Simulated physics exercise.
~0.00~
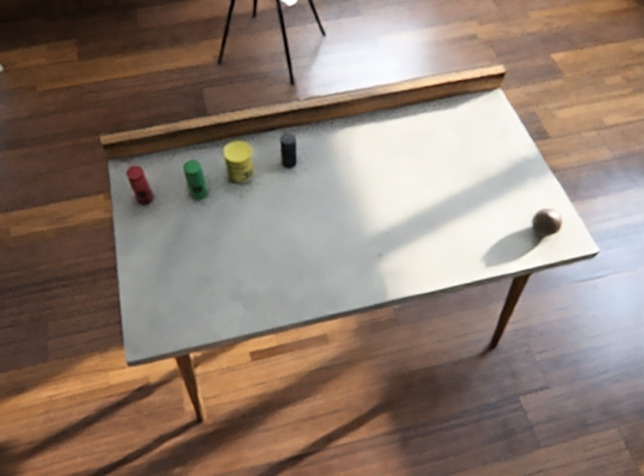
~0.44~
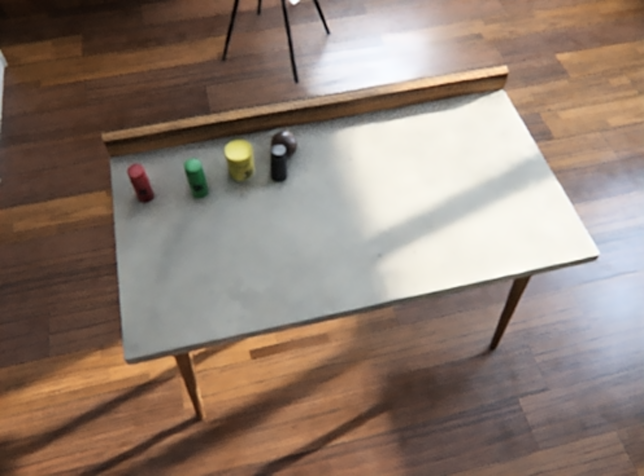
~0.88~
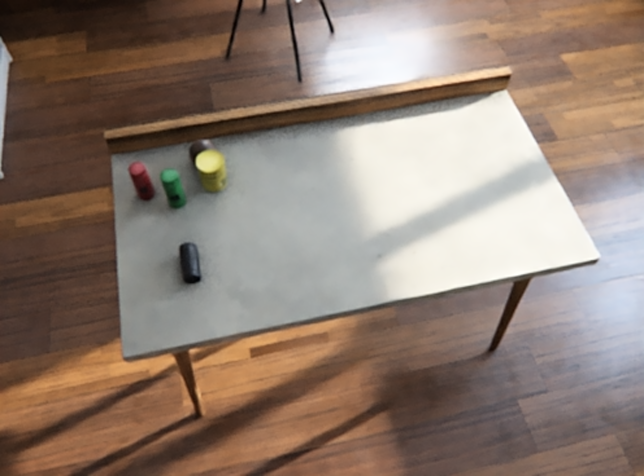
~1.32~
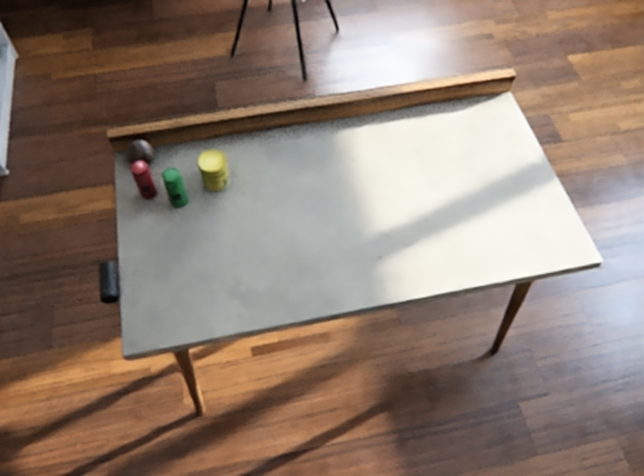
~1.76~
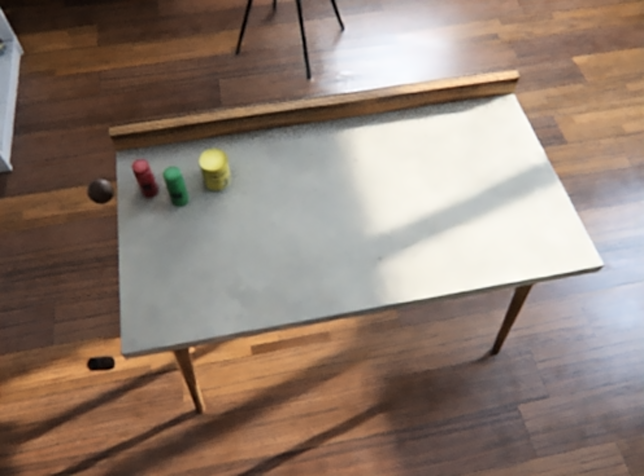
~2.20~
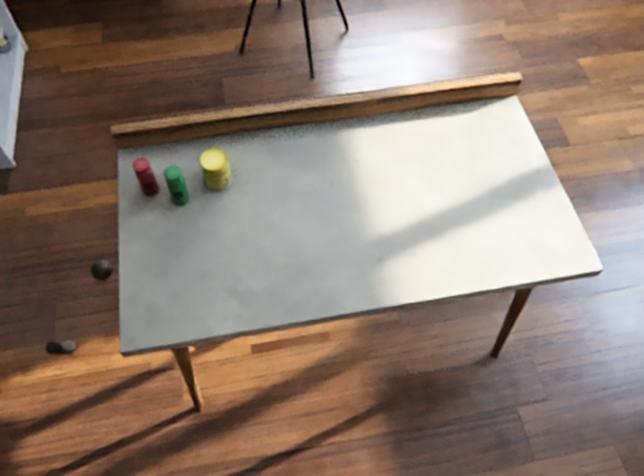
A pale table held four upright containers as a brown ball rolled left across it, knocked over the black one and nudged the yellow and green ones; the black one and then the ball dropped off the left side, leaving three standing.
